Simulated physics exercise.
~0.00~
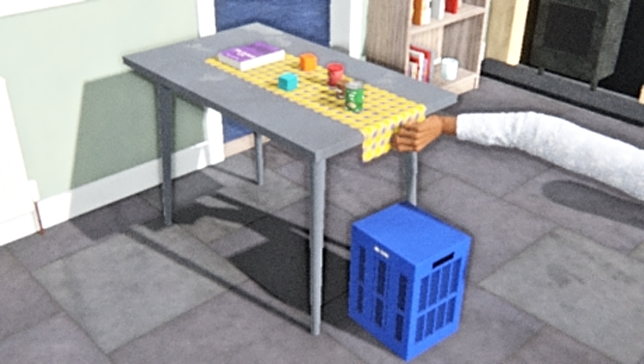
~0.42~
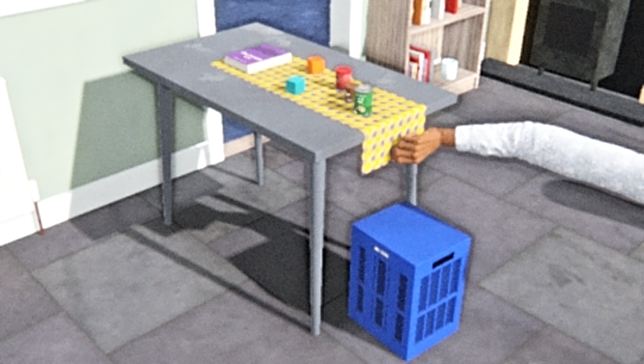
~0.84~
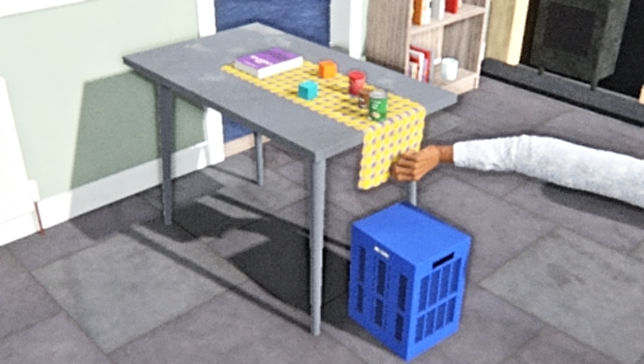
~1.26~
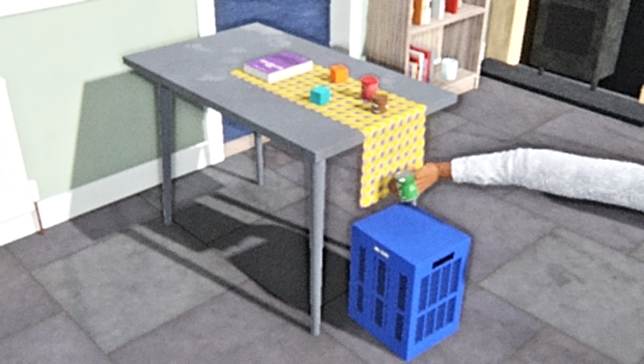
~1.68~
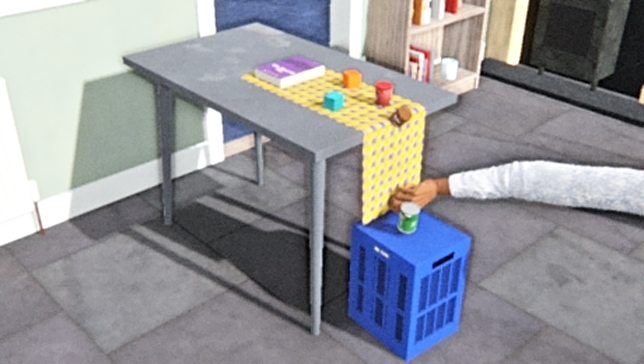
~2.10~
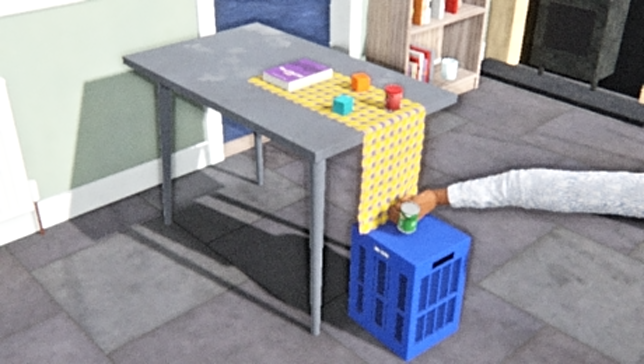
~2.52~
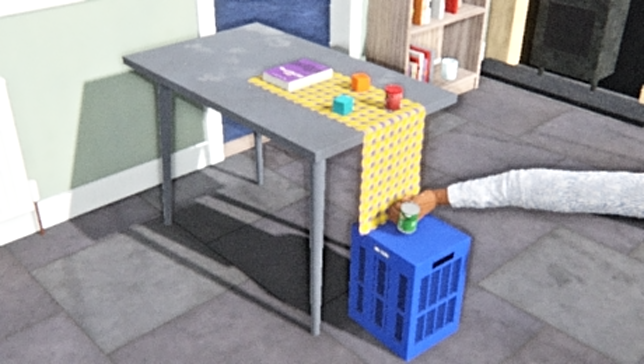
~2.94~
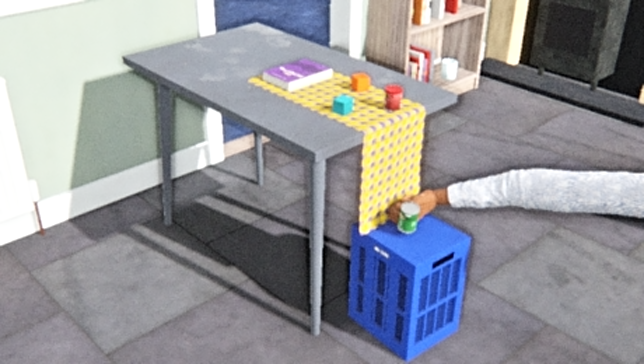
In a room with a grey tiled floor, a hand reaching in from the right grips the hanging end of a yellow patterned cloth on a grey table. On the cloth sit a purple book, an orange block, a turquoise cube, a red can, a green can and a small brown pot. The hand draws the cloth slowly downward, and everything slides toward the near edge. The green can tips over it and lands upside down on the blue crate below. The brown pot follows, dropping out of sight. The cloth stops at the crate, with the other things still on the table.
